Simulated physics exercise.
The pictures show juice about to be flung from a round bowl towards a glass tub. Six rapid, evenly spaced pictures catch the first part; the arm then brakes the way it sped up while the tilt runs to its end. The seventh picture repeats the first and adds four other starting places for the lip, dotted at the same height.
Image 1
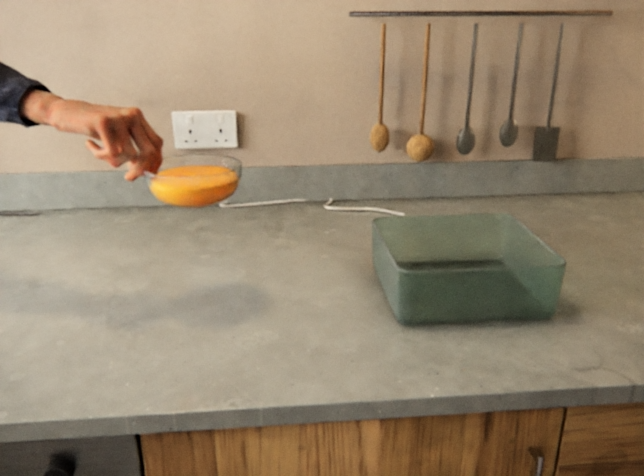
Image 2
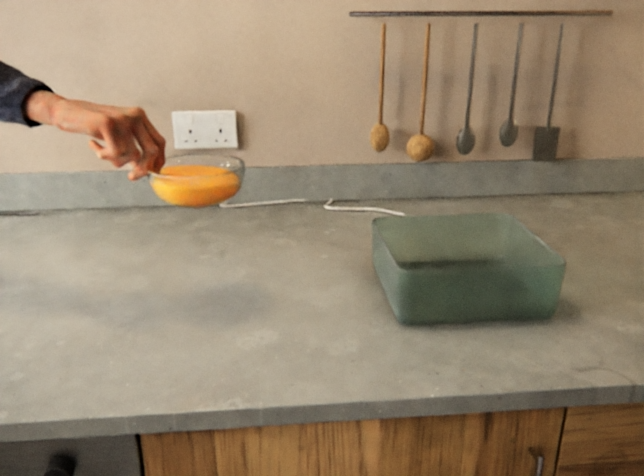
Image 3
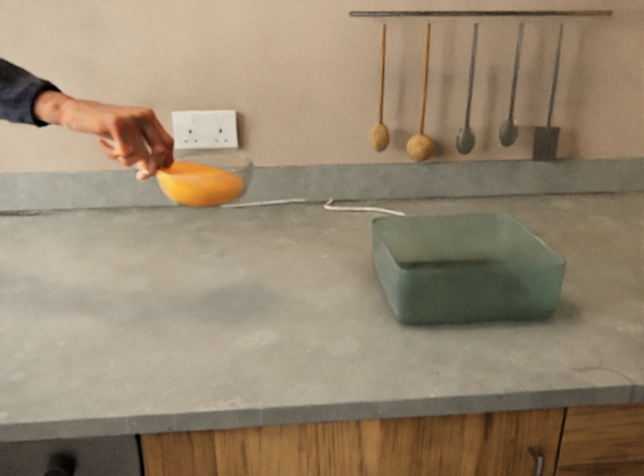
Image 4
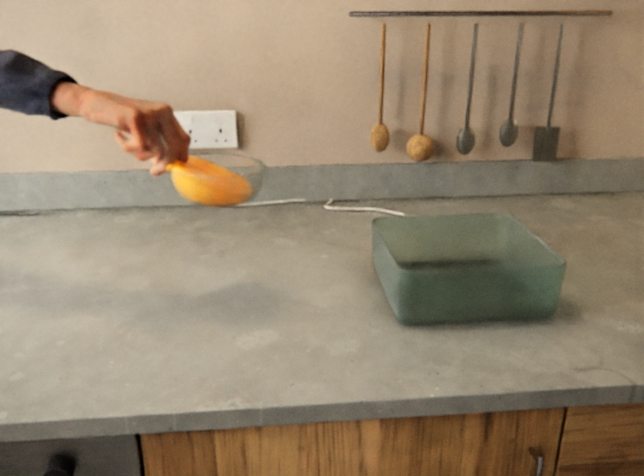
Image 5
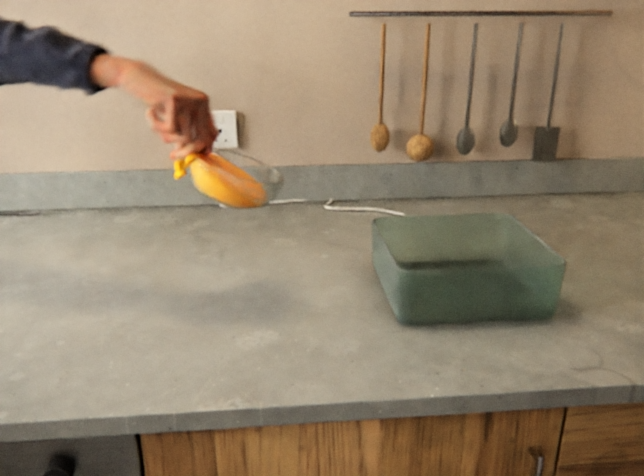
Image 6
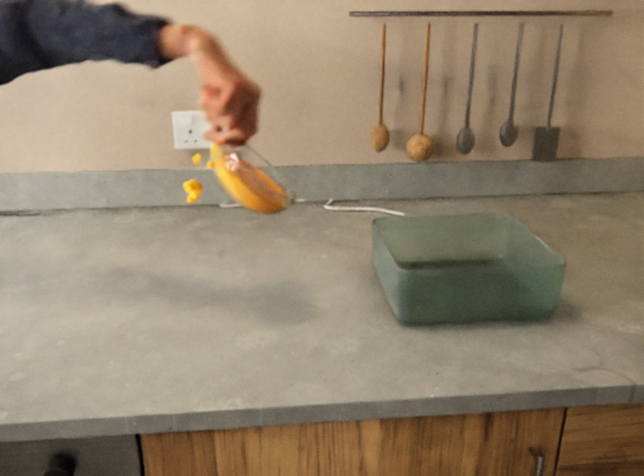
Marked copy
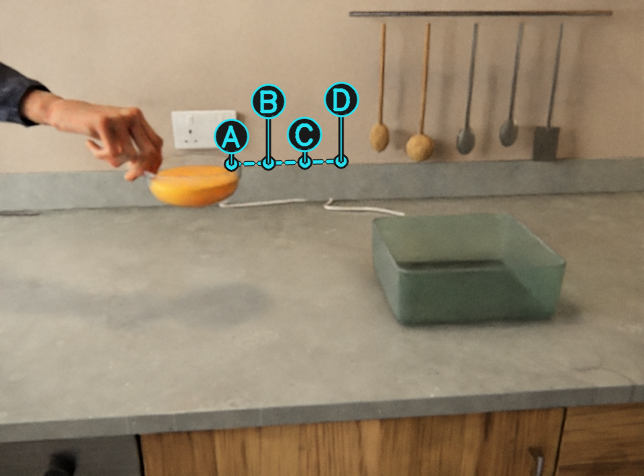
A hand moves a round bowl of juice right and tips it, spilling juice over the rim.
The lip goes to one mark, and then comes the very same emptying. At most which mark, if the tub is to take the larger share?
The answer is place C.
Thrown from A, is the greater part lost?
Yes, it does.
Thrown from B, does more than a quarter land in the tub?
No, it does not.
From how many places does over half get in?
Two.
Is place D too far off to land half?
No, that is safe.
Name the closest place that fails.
It is B.
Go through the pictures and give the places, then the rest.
In the first picture, upright, lip at (240, 163); tub from (395, 322) to (554, 314); nothing has left yet.
In the second picture, upright, lip at (243, 163); nothing has left yet.
In the third picture, upright, lip at (251, 163); nothing has left yet.
In the fourth picture, tipped about 4°, lip at (264, 166); juice is over the rim, down to (167, 166).
In the fifth picture, tipped about 19°, lip at (282, 178); juice is over the rim, down to (179, 175).
In the sixth picture, tipped about 43°, lip at (295, 196); juice is over the rim, down to (192, 198).
On the marked copy, A at (231, 164); B at (268, 163); C at (304, 162); D at (341, 161).
If A is chosen, about 0 % lands in the tub, 97 % falls short and 3 % goes beside or beyond.
If B is chosen, about 21 % lands in the tub, 75 % falls short and 5 % goes beside or beyond.
If C is chosen, about 67 % lands in the tub, 17 % falls short and 16 % goes beside or beyond.
If D is chosen, about 70 % lands in the tub, 8 % falls short and 22 % goes beside or beyond.
